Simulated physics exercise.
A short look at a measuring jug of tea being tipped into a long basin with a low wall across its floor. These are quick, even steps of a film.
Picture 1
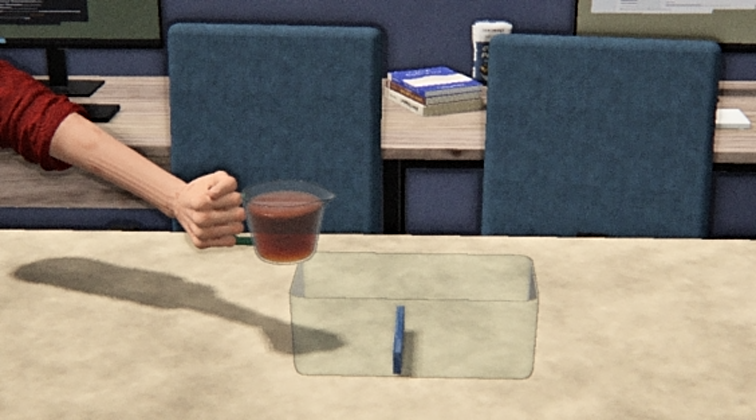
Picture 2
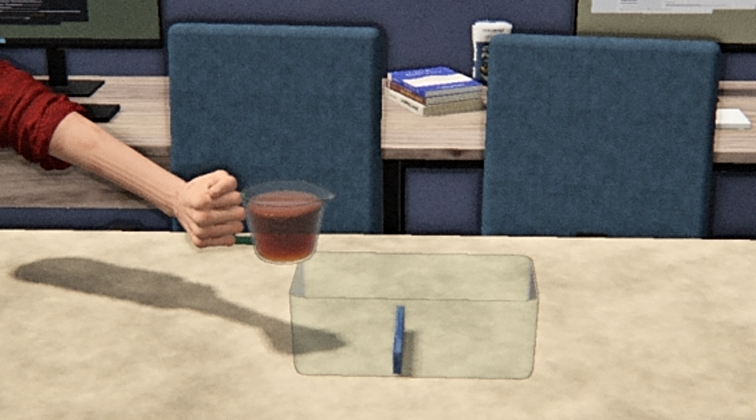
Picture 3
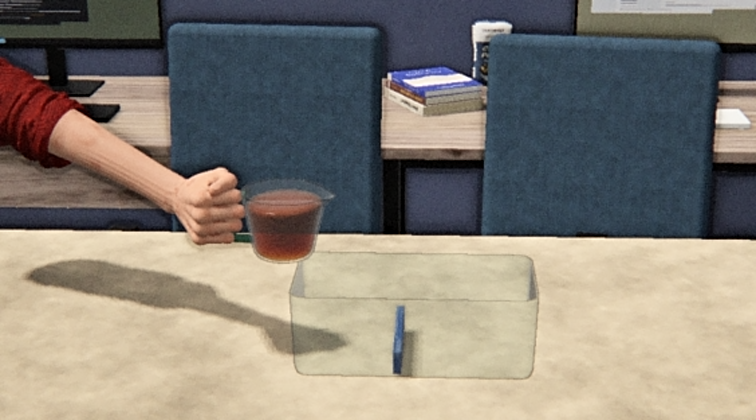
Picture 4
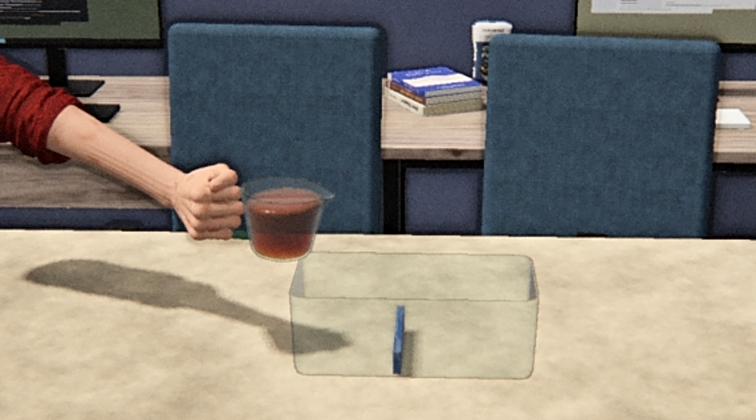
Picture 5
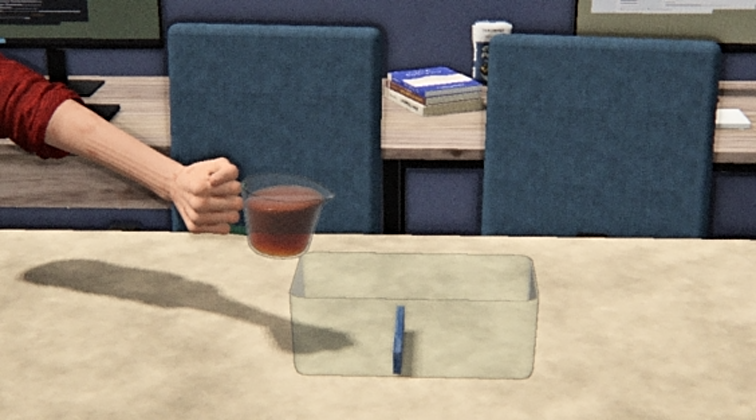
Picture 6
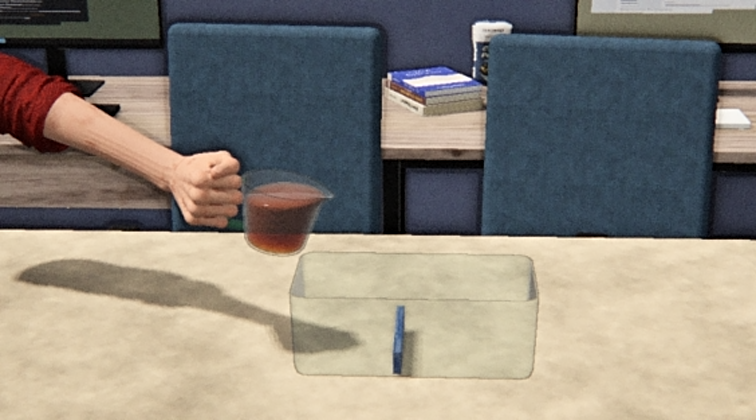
The clip opens with a hand in a red sleeve holding a clear measuring jug of reddish-brown tea level above the left side of a long clear basin with a low blue wall inside. After a brief stillness, the hand slowly tilts the jug slightly to the right, the tea staying inside.
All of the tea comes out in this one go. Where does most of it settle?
It is the right one.
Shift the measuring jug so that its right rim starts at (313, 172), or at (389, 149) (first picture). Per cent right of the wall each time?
Roughly 40 per cent, and 85 per cent.
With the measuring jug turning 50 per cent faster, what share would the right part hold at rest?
Roughly 75 in a hundred.
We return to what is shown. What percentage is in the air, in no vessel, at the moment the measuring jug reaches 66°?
It comes to 25 per cent or so.
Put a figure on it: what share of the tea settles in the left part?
About 20 per cent.
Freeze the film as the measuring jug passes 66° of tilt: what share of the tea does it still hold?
Roughly 70 in a hundred.
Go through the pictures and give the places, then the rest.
Tilt 0°; pouring edge (335, 195); surface from (247, 201) to (325, 202); the long basin's rim runs from (296, 275) to (535, 279); the wall's top is at (399, 329), in the first picture.
Tilt 0°; pouring edge (335, 195); surface from (247, 201) to (324, 202), in the second picture.
Tilt 2°; pouring edge (335, 195); surface from (247, 200) to (324, 200), in the third picture.
Tilt 4°; pouring edge (335, 195); surface from (246, 199) to (324, 198), in the fourth picture.
Tilt 7°; pouring edge (335, 195); surface from (247, 197) to (326, 197), in the fifth picture.
Tilt 11°; pouring edge (335, 195); surface from (246, 193) to (327, 194), in the sixth picture.
A moment on, the tilt is 66° and 70 per cent is still to pour, 4 is left of the wall and 0 right of it.
Next, the tilt is 97° and 13 per cent is still to pour, 13 is left of the wall and 45 right of it.
Then the tilt is 99° and 0 per cent is still to pour, 20 is left of the wall and 78 right of it.
Later the tilt is 99° and 0 per cent is still to pour, 21 is left of the wall and 78 right of it.
Finally, 21 per cent lies left of the wall, 78 right of it and 1 outside.
